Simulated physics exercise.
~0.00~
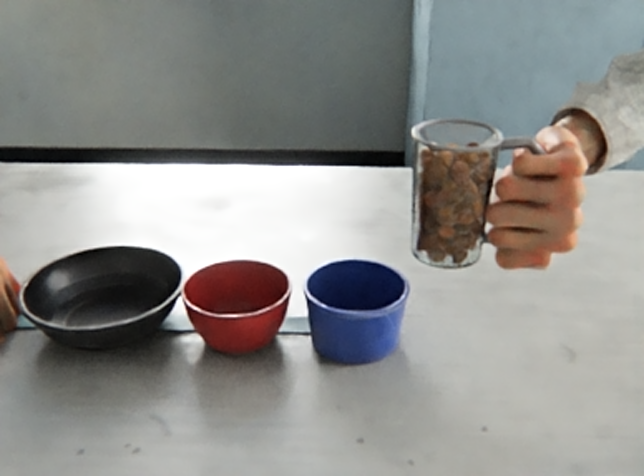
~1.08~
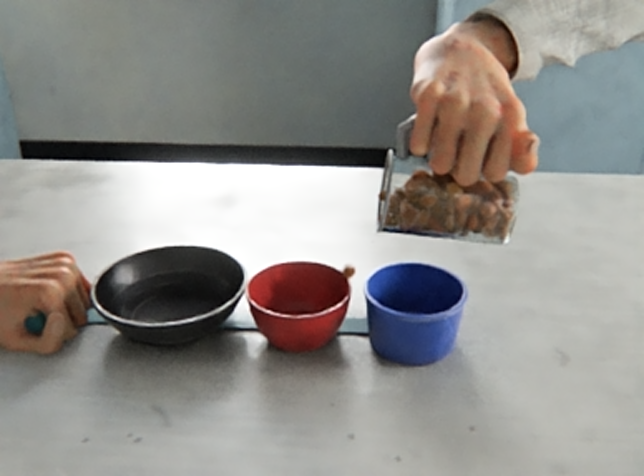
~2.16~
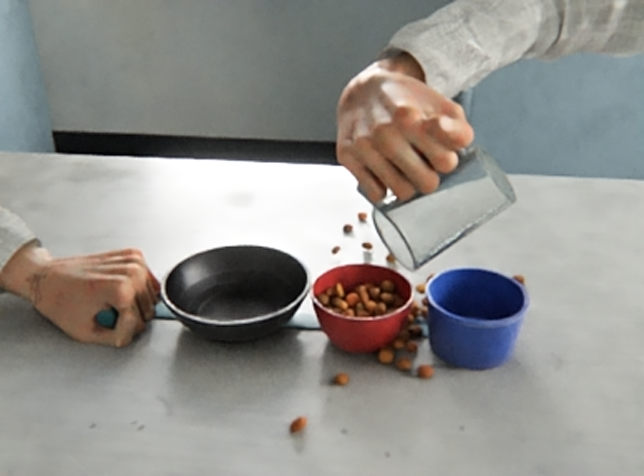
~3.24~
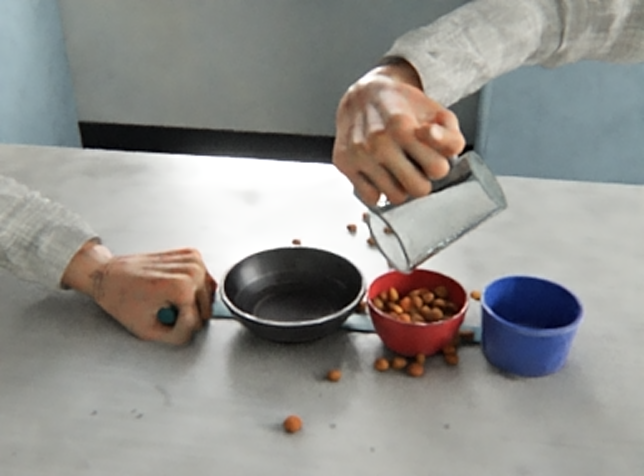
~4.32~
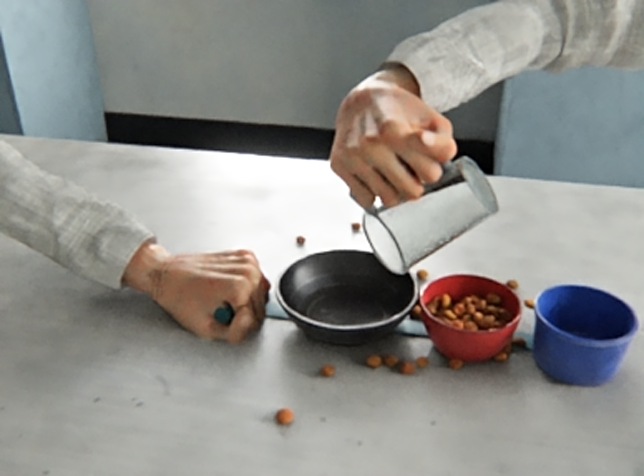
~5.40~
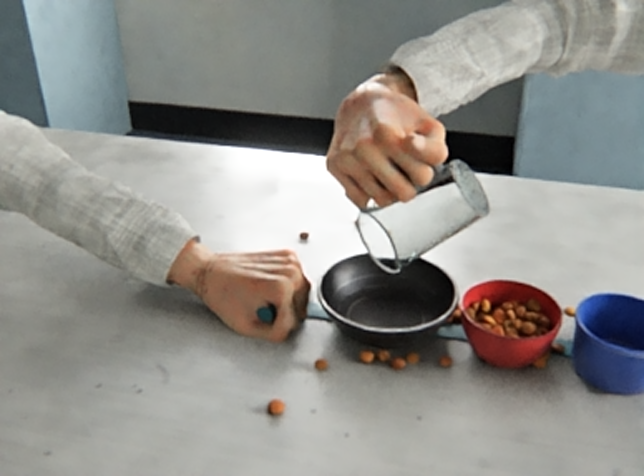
The video shows a hand tipping a clear cup of brown kibble over a black bowl, a red bowl and a blue dish while another hand slides the row rightward; most pieces land in the red bowl, some scatter on the table, and the cup ends empty above the empty black bowl.
